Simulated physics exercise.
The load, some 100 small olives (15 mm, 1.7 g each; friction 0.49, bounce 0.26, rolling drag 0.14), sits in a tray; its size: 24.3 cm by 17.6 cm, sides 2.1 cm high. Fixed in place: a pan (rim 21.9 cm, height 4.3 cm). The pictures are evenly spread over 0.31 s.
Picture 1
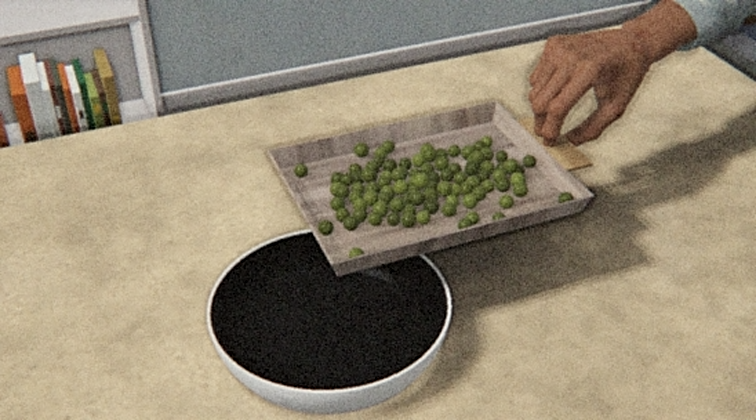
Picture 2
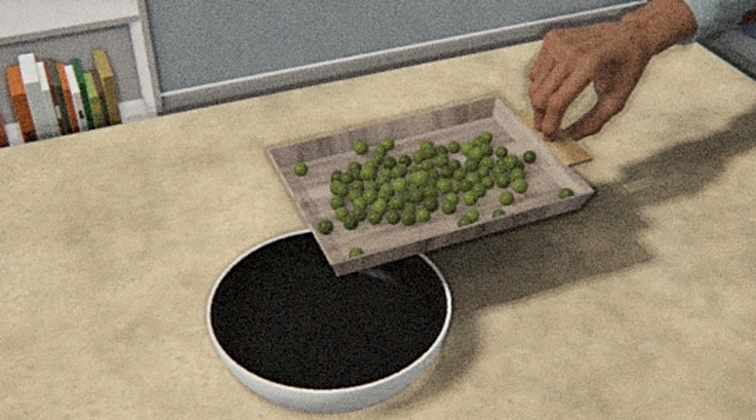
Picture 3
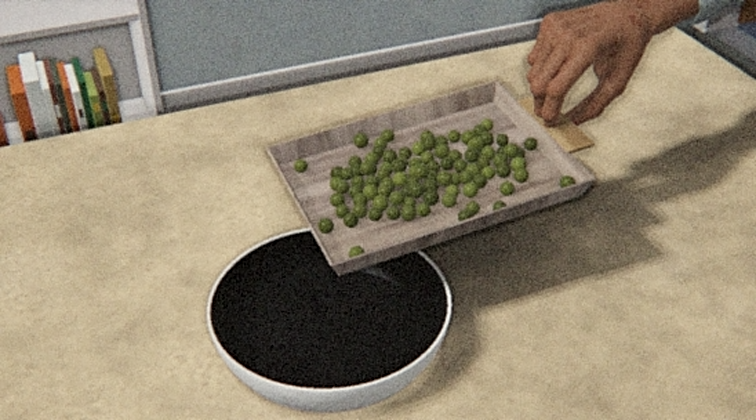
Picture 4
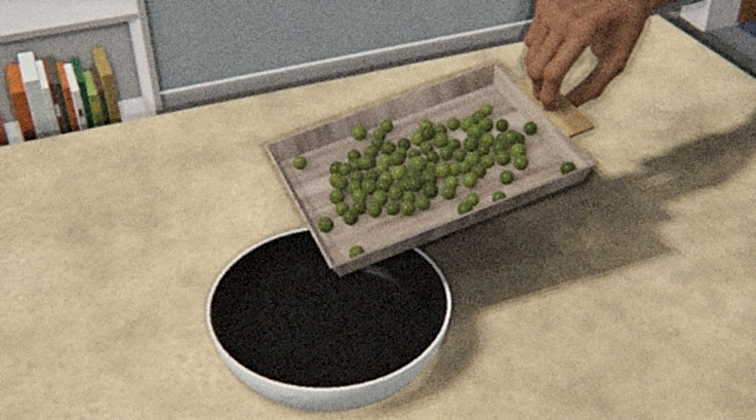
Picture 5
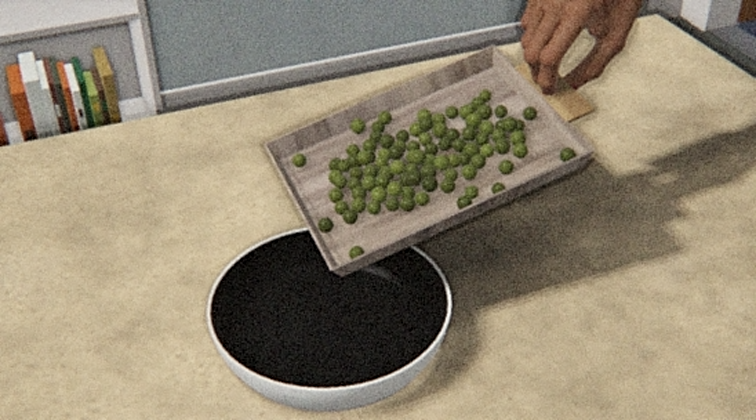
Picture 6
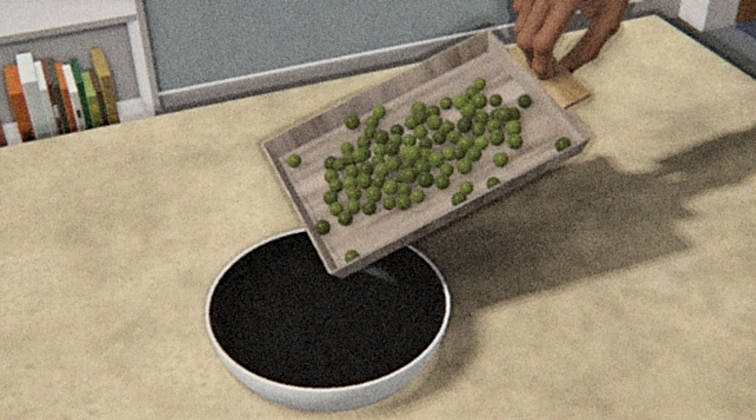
On a table, a hand raises the right side of a tray of small olives.
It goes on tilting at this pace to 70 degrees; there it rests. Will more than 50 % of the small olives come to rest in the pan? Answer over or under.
Share caught, set against 50 %: Over.
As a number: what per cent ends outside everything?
About 0 per cent.
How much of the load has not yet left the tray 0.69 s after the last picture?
Some 90 per cent of the load.
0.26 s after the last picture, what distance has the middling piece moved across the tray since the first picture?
Some 6 cm.
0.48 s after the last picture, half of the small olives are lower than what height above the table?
Some 14 cm.
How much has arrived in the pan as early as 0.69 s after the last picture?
About 10 per cent by then.
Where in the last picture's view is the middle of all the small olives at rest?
At about (311, 329).
Then, 0.26 s after the last picture, tilt 39 degrees; tray 100 %; middle of all pieces on or above the table near (370, 177).
Then, 0.48 s after the last picture, tilt 56 degrees; tray 95 %, pan 5 %; middle of all pieces on or above the table near (351, 185).
Then, 0.69 s after the last picture, tilt 70 degrees; tray 90 %, pan 10 %; middle of all pieces on or above the table near (333, 203).
Then, 0.88 s after the last picture, tilt 70 degrees; tray 65 %, pan 35 %; middle of all pieces on or above the table near (315, 247).
In the end, tray 25 %, pan 75 %.
